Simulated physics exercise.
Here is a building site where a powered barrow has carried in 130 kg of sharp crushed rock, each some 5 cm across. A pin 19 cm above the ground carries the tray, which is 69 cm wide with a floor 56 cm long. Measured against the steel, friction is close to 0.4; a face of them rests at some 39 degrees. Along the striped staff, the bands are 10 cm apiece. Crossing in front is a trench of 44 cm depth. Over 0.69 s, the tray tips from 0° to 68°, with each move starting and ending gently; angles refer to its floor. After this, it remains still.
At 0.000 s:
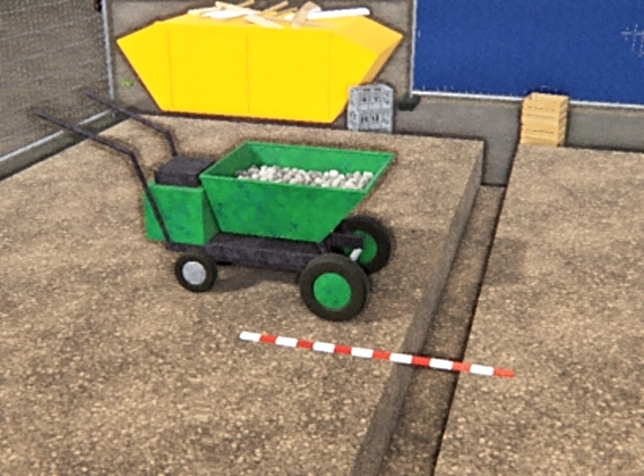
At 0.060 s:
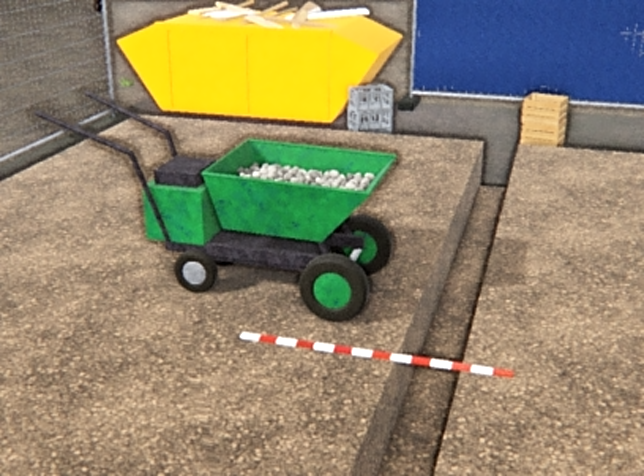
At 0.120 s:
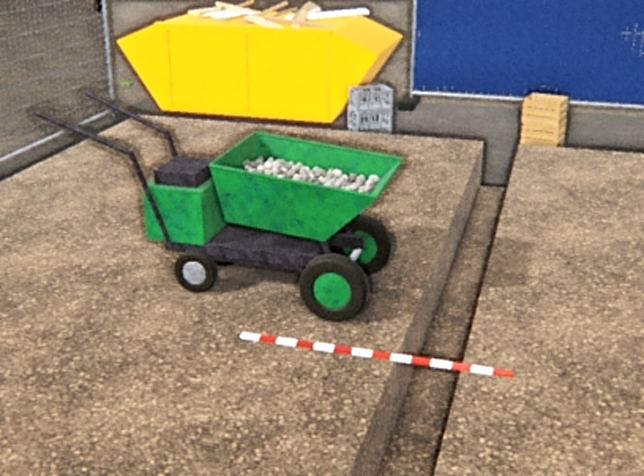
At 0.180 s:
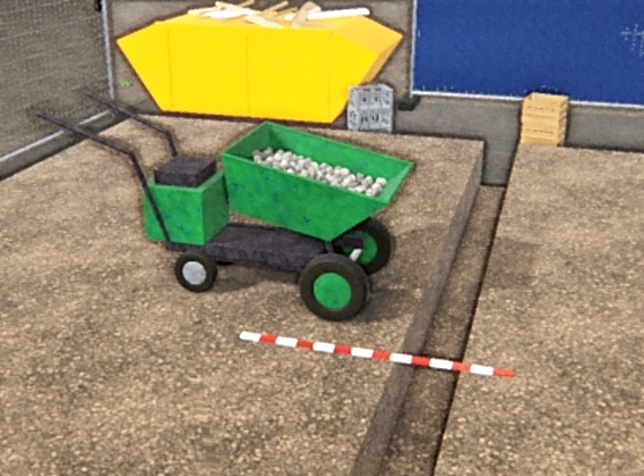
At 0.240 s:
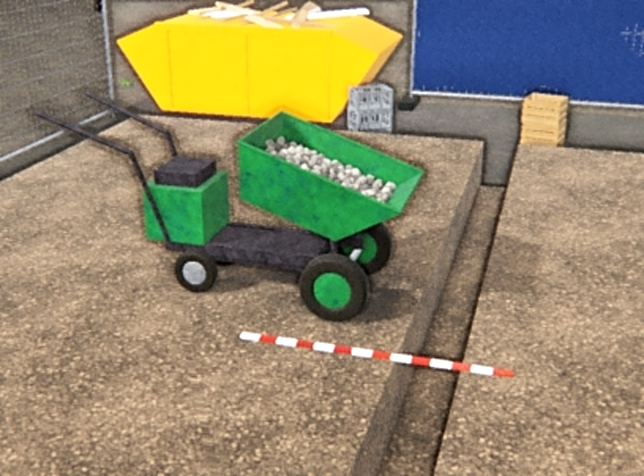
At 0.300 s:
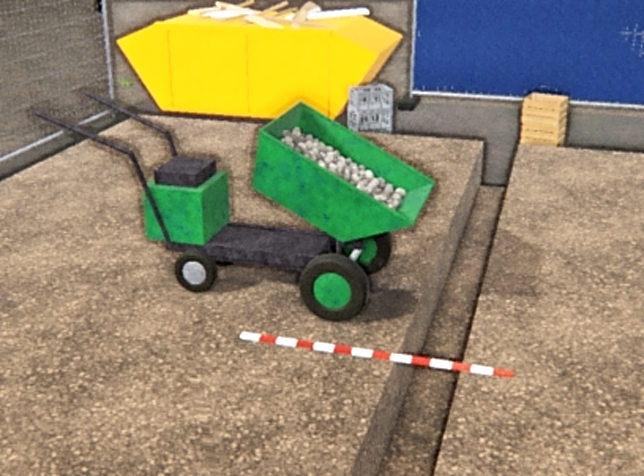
A building site with brown gravelly ground is seen from slightly above, with a yellow skip of wood and a blue panel along the back. A green powered barrow with black handles carries pale stones at centre-left, behind a red-and-white striped staff and beside a narrow trench. Its tray tilts gradually forward to the right, rear end rising, while the barrow and camera stay still.
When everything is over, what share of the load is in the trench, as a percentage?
Close to 35 in a hundred.
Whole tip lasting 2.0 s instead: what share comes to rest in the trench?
Then about 50 per cent.
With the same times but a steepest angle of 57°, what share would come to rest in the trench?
About 15 per cent would end up in the trench.
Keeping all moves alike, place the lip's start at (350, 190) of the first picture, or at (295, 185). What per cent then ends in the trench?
Near 50 and near 70 percent.
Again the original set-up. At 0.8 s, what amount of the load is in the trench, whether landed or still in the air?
By then, around 5 percent.
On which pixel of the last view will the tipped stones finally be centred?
Resting centre: About (496, 312).
After 0.5 s the floor is at 58°; 100 % in the tray; the foremost stones are at (425, 247).
After 0.8 s the floor is at 68°; 88 % in the tray, 6 % in the trench, 6 % past the trench; the foremost stones are at (493, 311).
After 1.1 s the floor is at 68°; 37 % in the tray, 10 % in the trench, 53 % past the trench; the foremost stones are at (621, 333).
After 3.1 s the floor is at 68°; 12 % in the tray, 35 % in the trench, 53 % past the trench; the foremost stones are past the picture's edge.
